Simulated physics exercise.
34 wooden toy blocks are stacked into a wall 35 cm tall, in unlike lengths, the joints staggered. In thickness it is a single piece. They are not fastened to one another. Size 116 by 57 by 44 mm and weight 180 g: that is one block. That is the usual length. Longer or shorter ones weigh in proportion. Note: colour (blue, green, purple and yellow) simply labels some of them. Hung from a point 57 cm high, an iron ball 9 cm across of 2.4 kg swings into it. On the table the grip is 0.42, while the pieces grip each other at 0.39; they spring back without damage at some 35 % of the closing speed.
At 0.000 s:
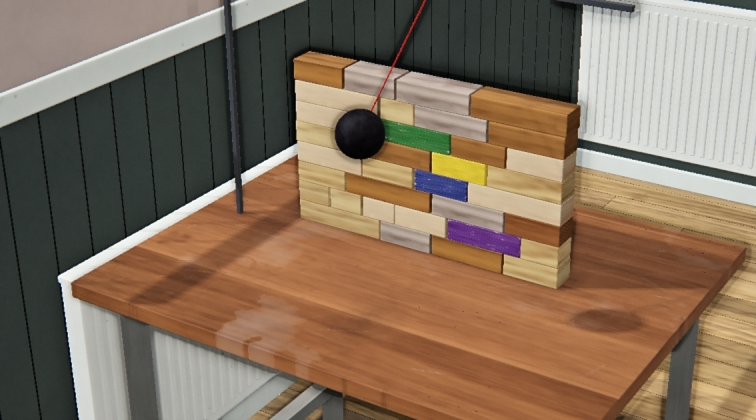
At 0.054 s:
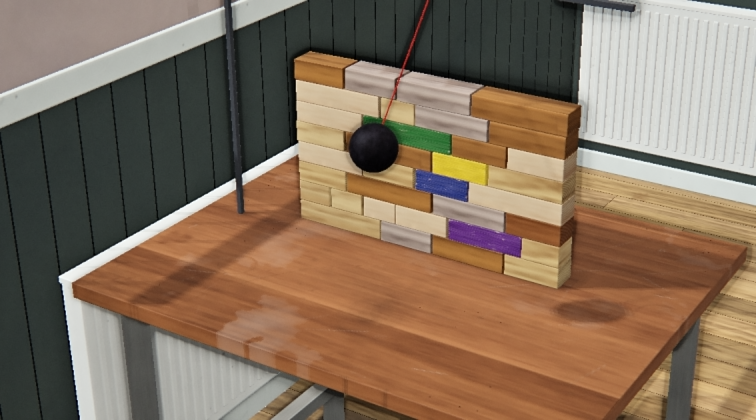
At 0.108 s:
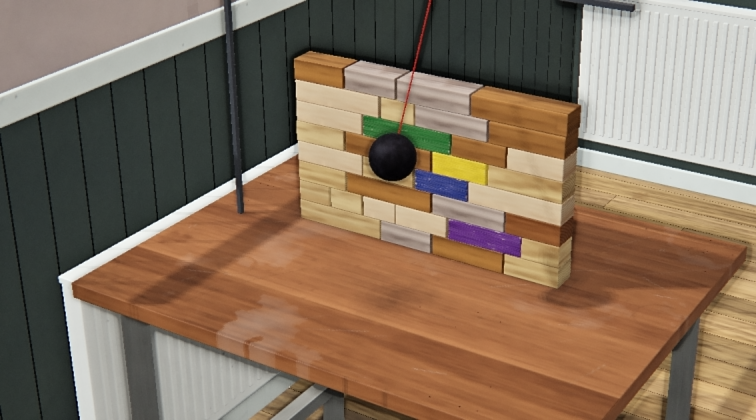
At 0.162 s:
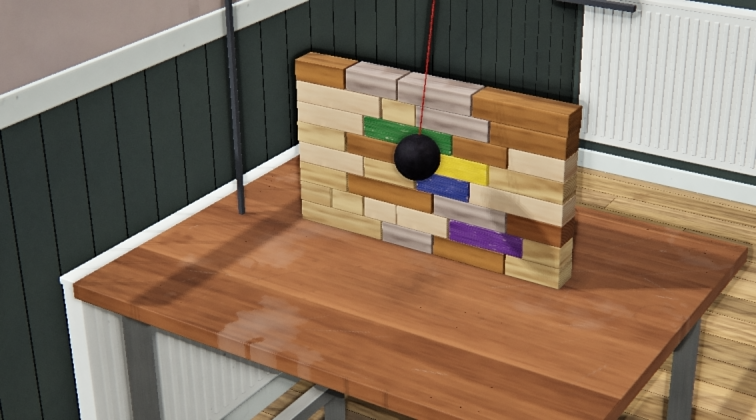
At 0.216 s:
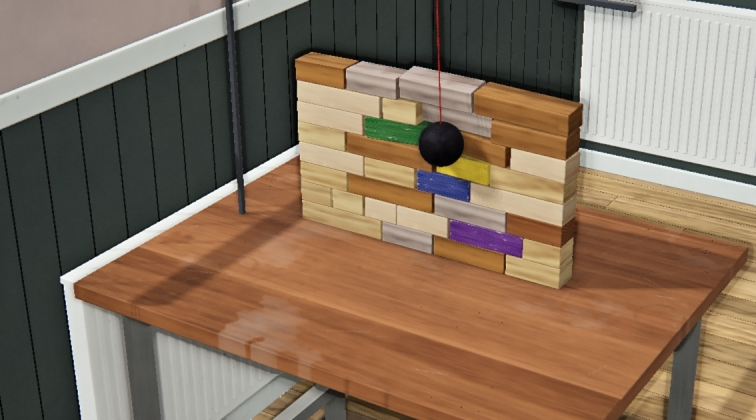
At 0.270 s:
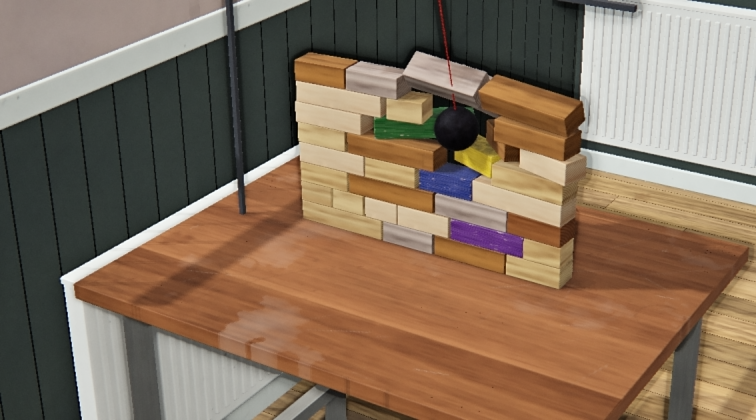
A black ball on a red line swings right into a wooden block wall, dislodging upper blocks.
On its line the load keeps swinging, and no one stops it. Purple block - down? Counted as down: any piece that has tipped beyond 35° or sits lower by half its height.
No.
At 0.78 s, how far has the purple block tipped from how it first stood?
About 0 degrees.
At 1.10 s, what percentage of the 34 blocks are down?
At that instant, 25 percent.
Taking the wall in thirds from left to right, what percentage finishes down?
I'd put it at 30 % left, 50 % middle and 10 % right.
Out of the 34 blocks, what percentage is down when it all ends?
25%.
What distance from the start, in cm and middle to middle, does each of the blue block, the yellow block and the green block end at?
Moved: Blue 0, yellow 24, green 22.
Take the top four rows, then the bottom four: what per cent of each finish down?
60 % and 0 %.
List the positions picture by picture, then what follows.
In the first frame (we follow the side turned to the camera), ball (363, 127) line 50° before plumb; purple block (483, 239); blue block (440, 186); green block (405, 136); no piece has moved.
The second frame shows ball (376, 143) line 40° before plumb; purple block (484, 239).
The third frame shows ball (394, 157) line 27° before plumb; purple block (483, 238).
The fourth frame shows ball (418, 163) line 11° before plumb; purple block (485, 239).
The fifth frame shows ball (442, 153) line 4° past plumb; purple block (486, 239); green block (411, 134) displaced 10 mm; steepest lean 7°, the block at (435, 95); 6 stirred so far.
The sixth frame shows ball (459, 139) line 15° past plumb; purple block (486, 239); yellow block (472, 159) displaced 54 mm; green block (424, 129) displaced 46 mm; steepest lean 38°, the block at (440, 92); 1 of the 34 blocks down, 10 disturbed in all.
Around 0.42 s, line 36° past plumb; 4 of the 34 blocks down; purple block unmoved; yellow block tipped 53°, 10 cm lower.
Around 0.78 s, line 7° past plumb; 9 of the 34 blocks down; purple block unmoved; yellow block upside down.
Around 1.10 s, line 27° before plumb; 9 of the 34 blocks down; purple block unmoved; yellow block upside down.
Finally (2.4 s), line 20° before plumb; 9 of the 34 blocks down; purple block unmoved; yellow block upside down; green block tipped 64°, 19 cm lower. Seen by the last camera, middles, purple block near (493, 233), yellow block near (545, 234).
